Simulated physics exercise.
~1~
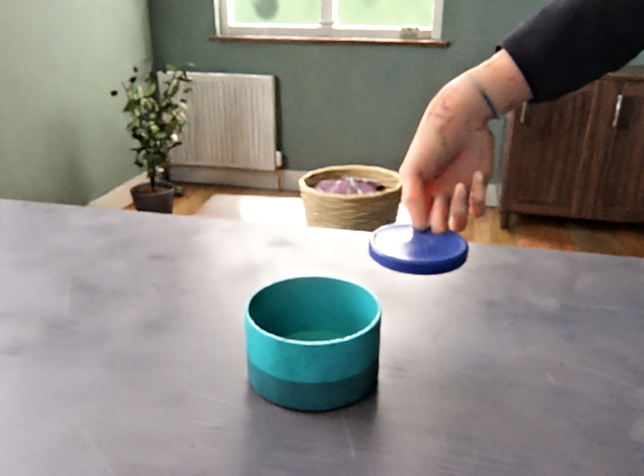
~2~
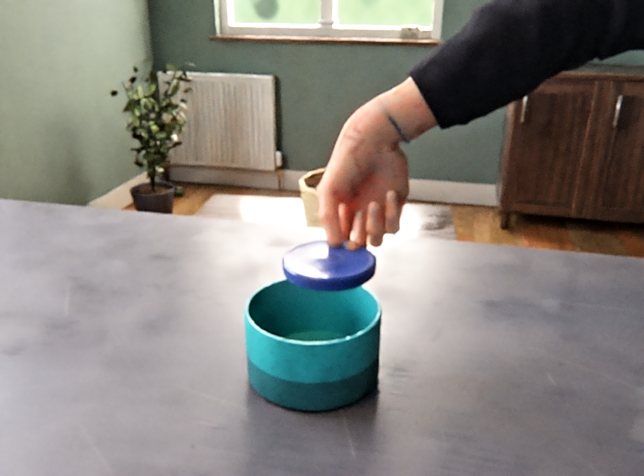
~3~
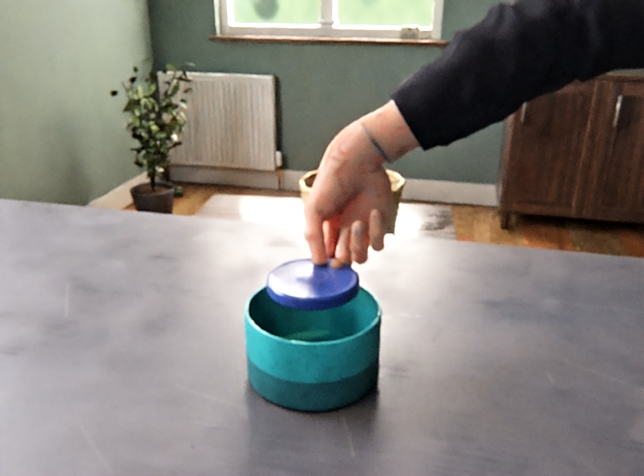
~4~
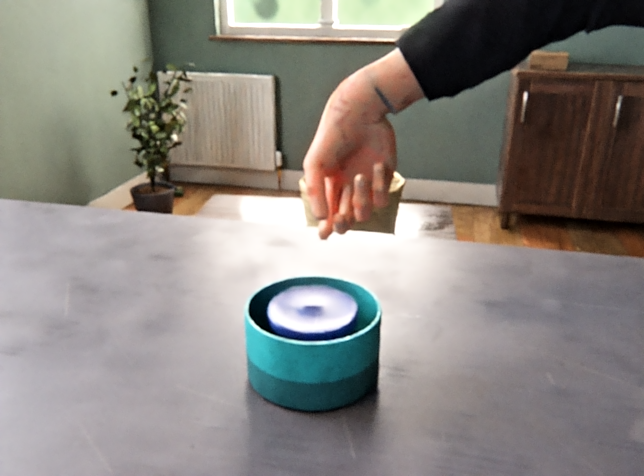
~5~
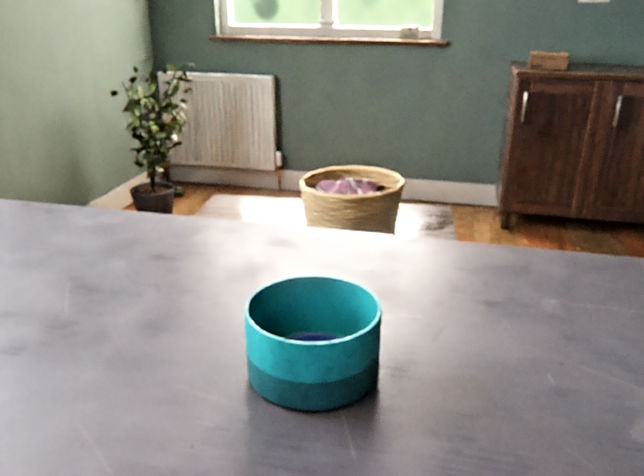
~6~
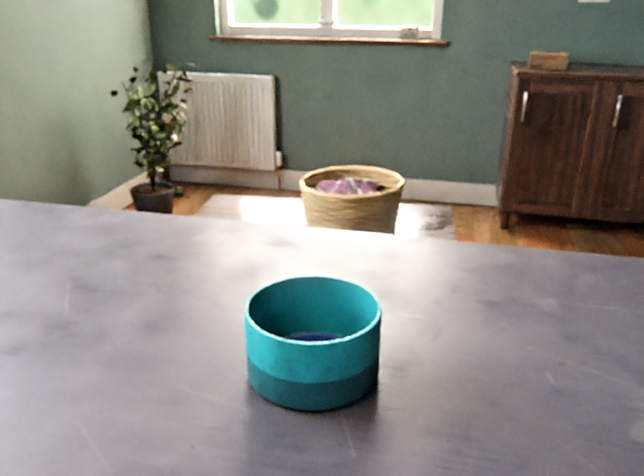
A blue lid, held by a hand, moved left over a teal pot on a gray table and was lowered toward its opening. The fingers let go, and rather than covering the pot, it slipped past the rim and dropped inside, where it stayed.
